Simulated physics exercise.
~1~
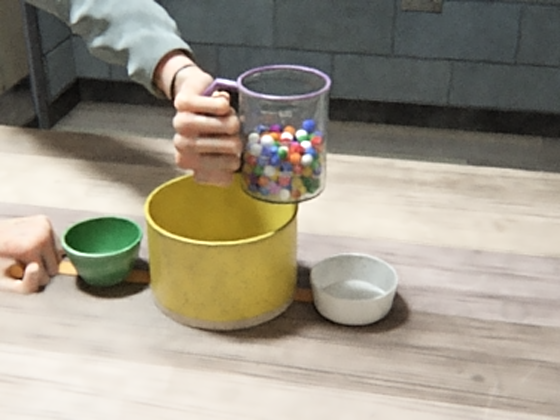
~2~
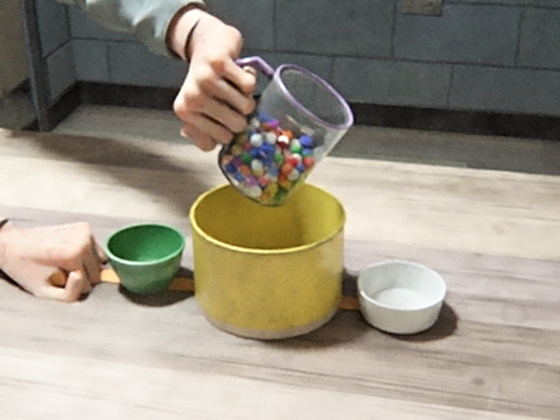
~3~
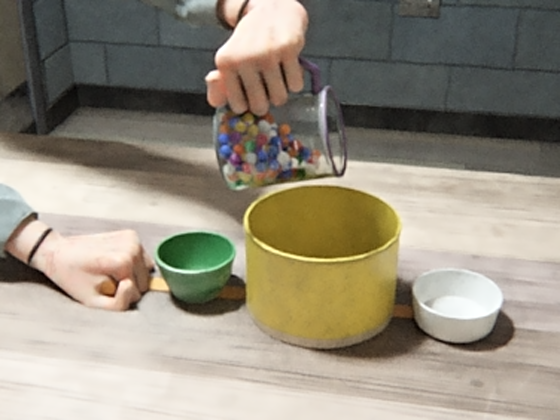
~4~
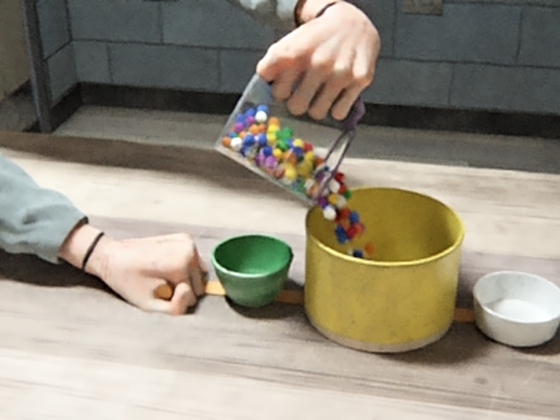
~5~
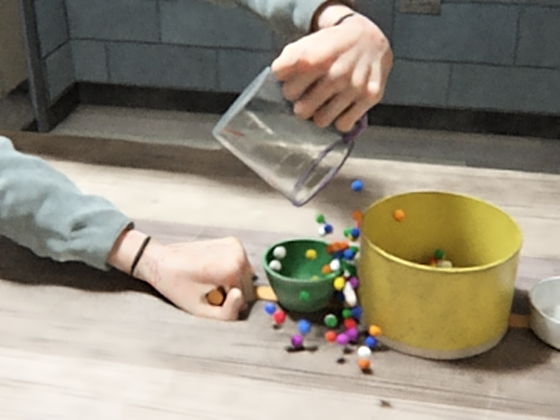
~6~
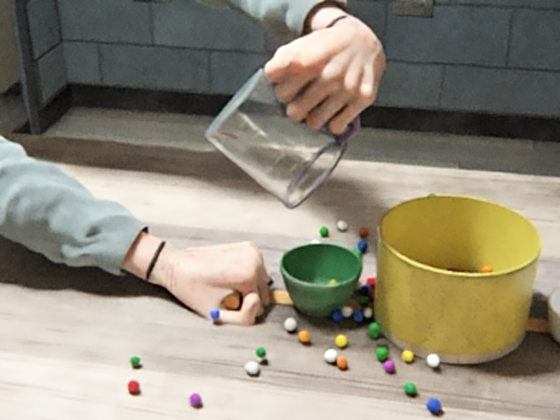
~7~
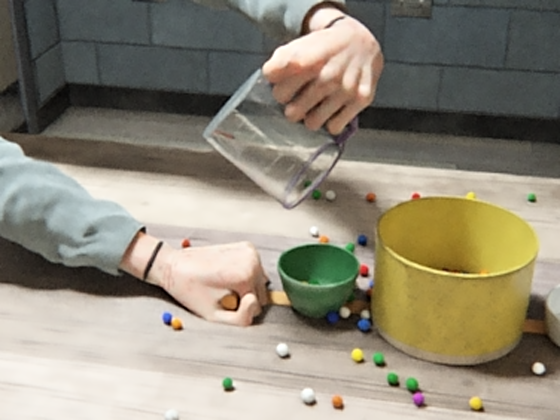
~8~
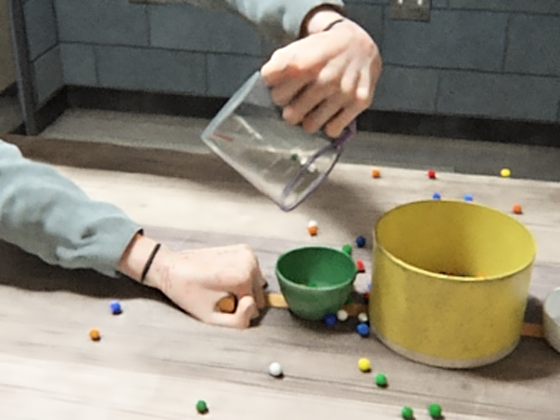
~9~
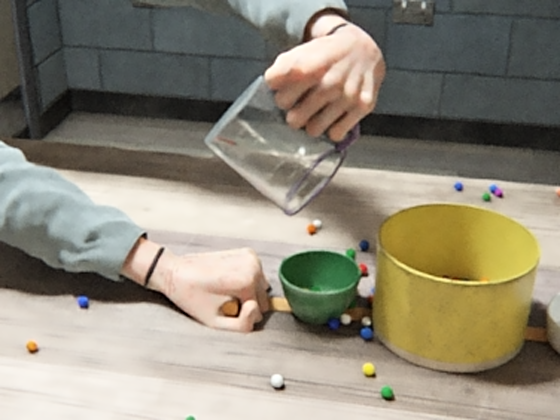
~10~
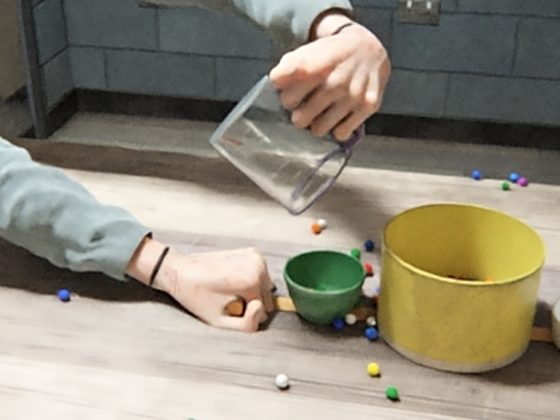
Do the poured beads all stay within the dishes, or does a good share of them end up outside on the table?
A good share ends up outside, scattering over the table. Most of the rest goes into the yellow pot, and the green bowl catches only a few.
Colourful beads pouring from a tilting jug as a hand slides joined dishes right, landing in the yellow pot and scattering across the table.
